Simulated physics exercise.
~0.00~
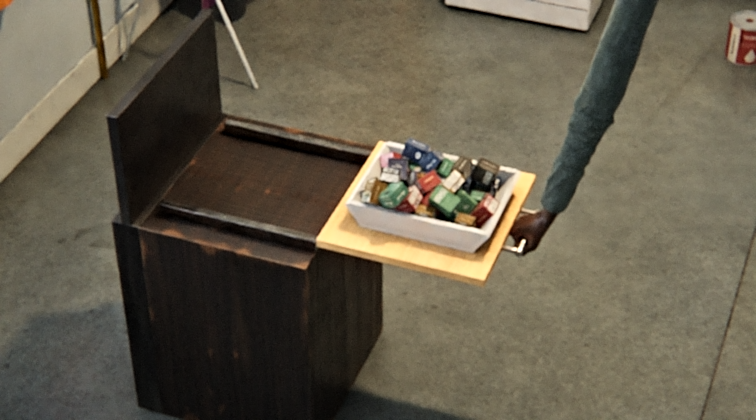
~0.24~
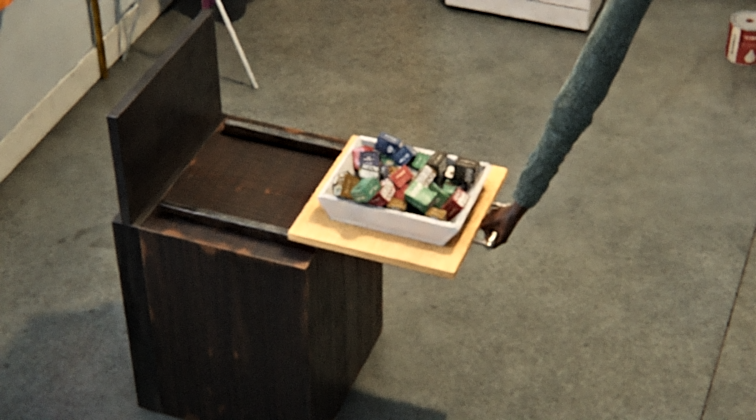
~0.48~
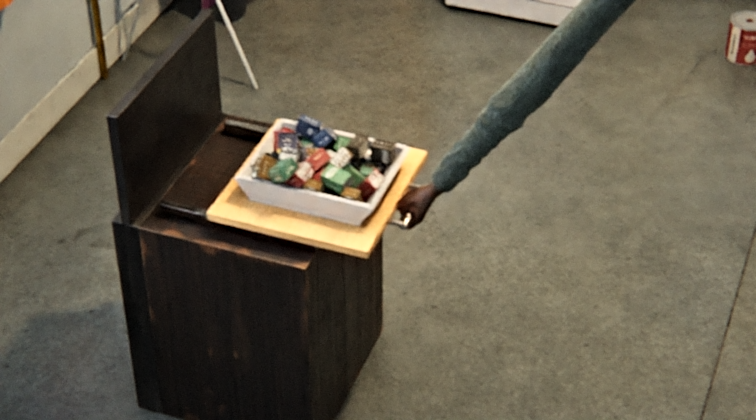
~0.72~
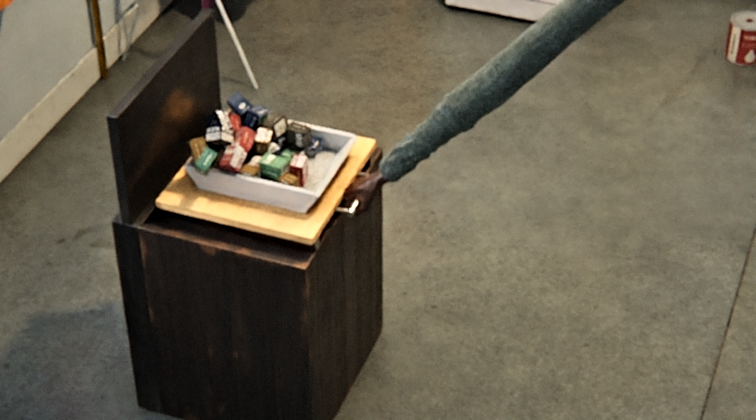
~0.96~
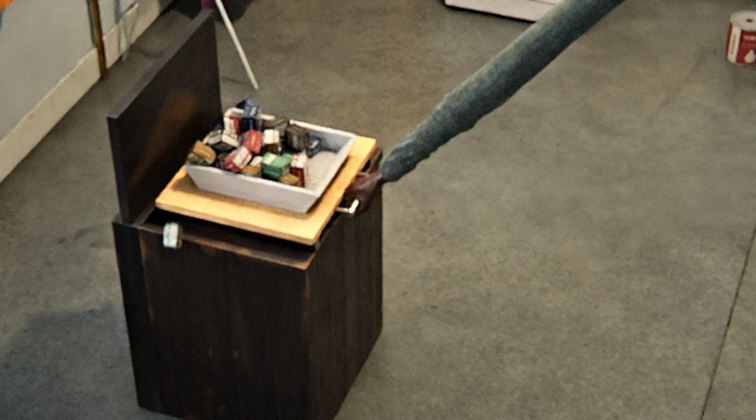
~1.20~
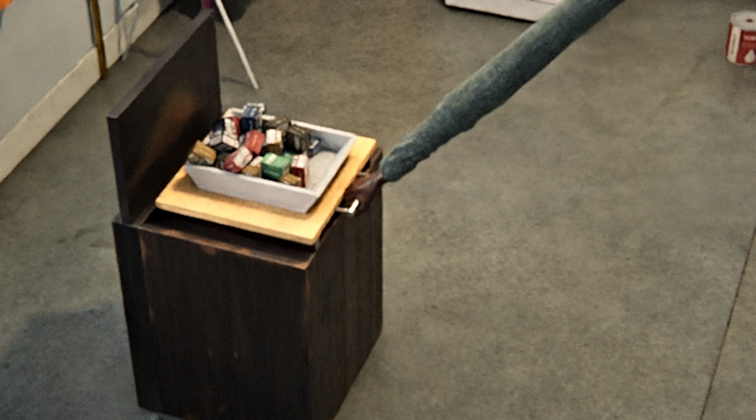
A hand shoved a light wooden shelf holding a white crate of small cartons leftward onto a dark wooden cabinet, and when it stopped short, the cartons slid left and at least one tumbled over the edge, while most stayed in the crate.
